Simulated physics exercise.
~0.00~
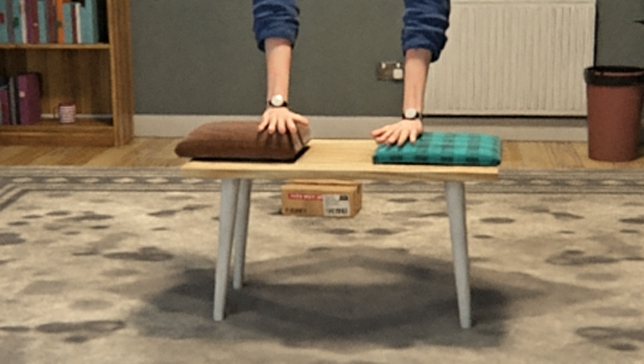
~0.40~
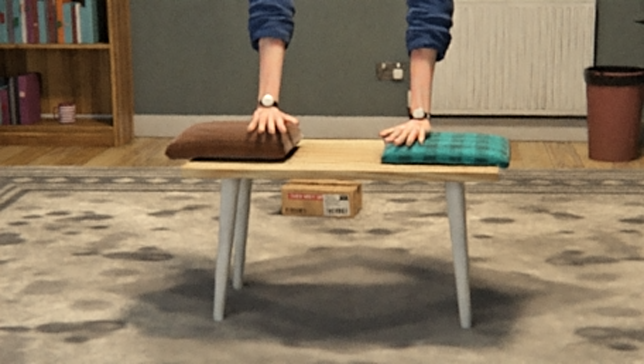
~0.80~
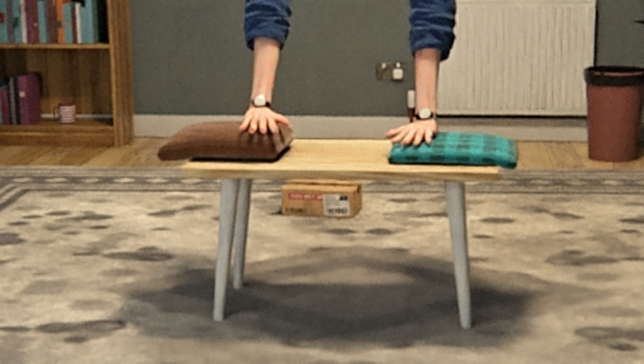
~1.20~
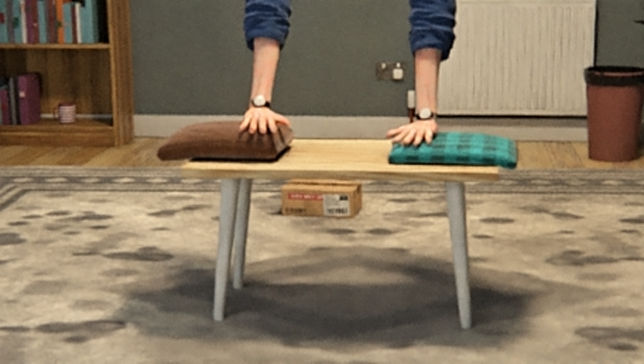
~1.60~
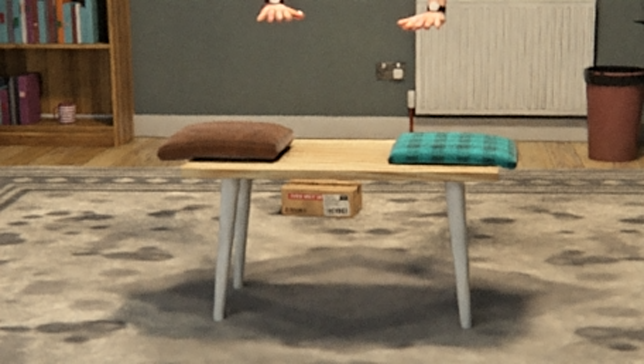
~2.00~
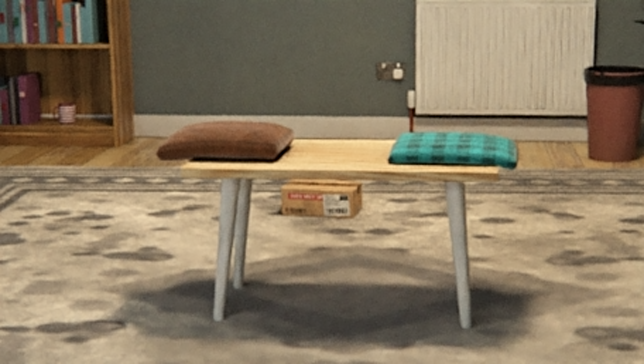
Brown cushion and turquoise checked pad sliding slightly apart under two hands, then staying on the bench ends after the hands lift away.
